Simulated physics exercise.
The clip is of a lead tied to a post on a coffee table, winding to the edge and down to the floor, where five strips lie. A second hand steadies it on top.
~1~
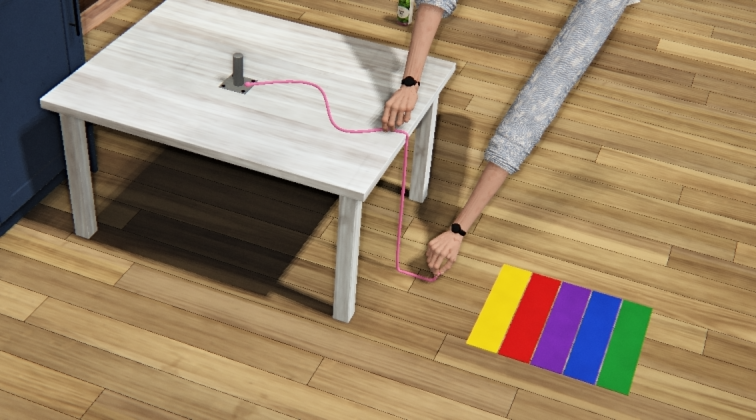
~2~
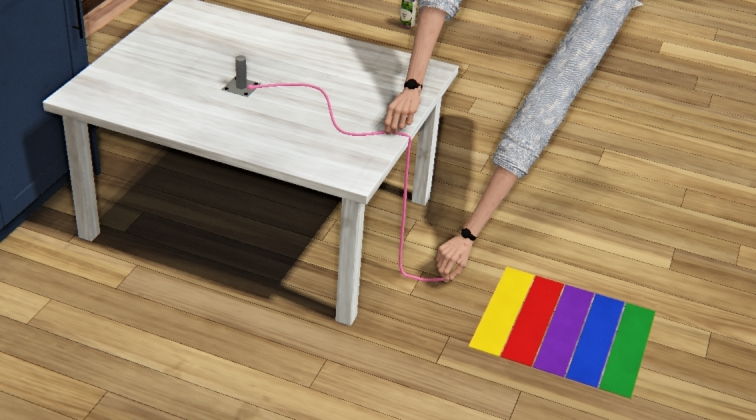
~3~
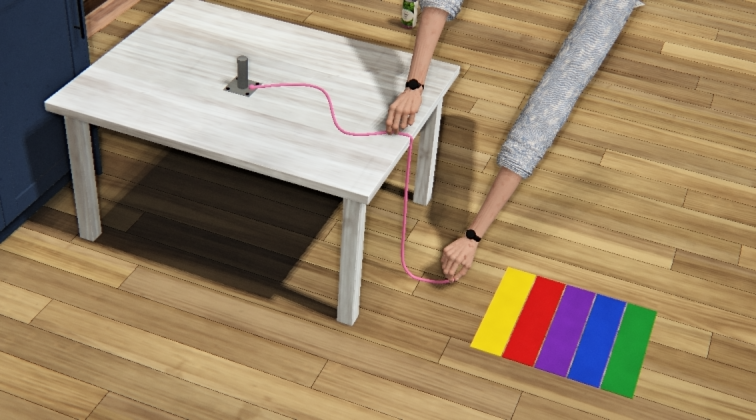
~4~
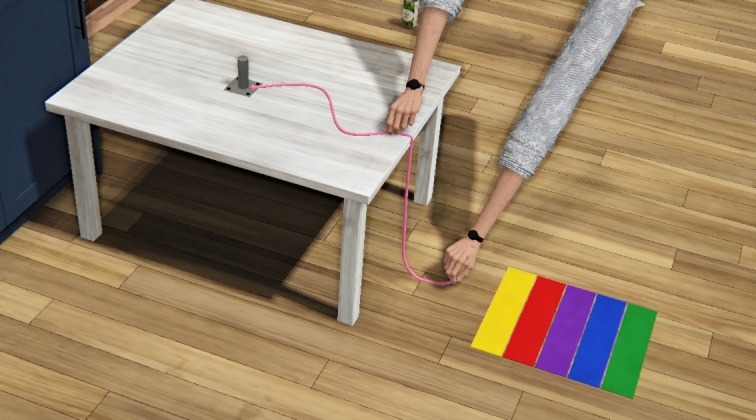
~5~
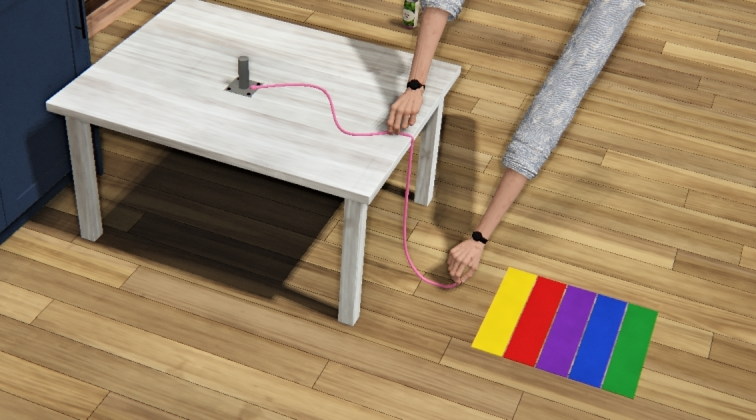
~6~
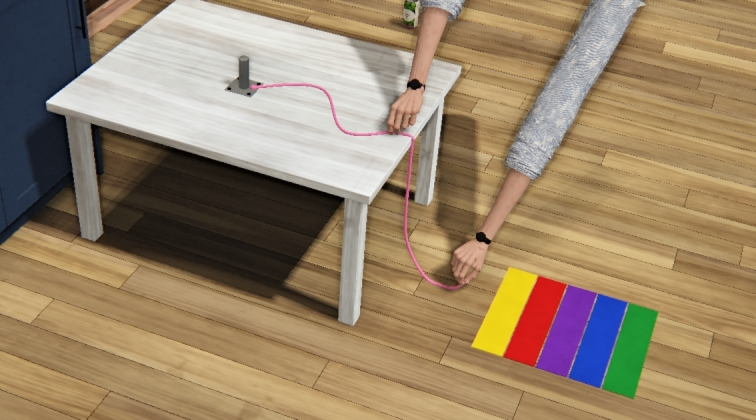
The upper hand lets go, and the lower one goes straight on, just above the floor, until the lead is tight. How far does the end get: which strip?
It halts on the blue strip.
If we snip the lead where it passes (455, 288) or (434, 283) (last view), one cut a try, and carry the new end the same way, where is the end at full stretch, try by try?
Try by try, around (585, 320) and (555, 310).
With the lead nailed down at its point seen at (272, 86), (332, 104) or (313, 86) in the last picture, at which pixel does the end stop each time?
The places are (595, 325), (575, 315) and (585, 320).
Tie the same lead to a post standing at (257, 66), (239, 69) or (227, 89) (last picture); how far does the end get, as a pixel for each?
About (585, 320), (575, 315) and (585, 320).
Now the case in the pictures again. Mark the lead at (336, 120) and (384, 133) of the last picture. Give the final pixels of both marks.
About (372, 122), and the other about (427, 150).
Early on, end near (549, 309); over red.
Midway, end near (582, 319); over purple.
At the end of the slack, end near (603, 325); over blue. Over blue.
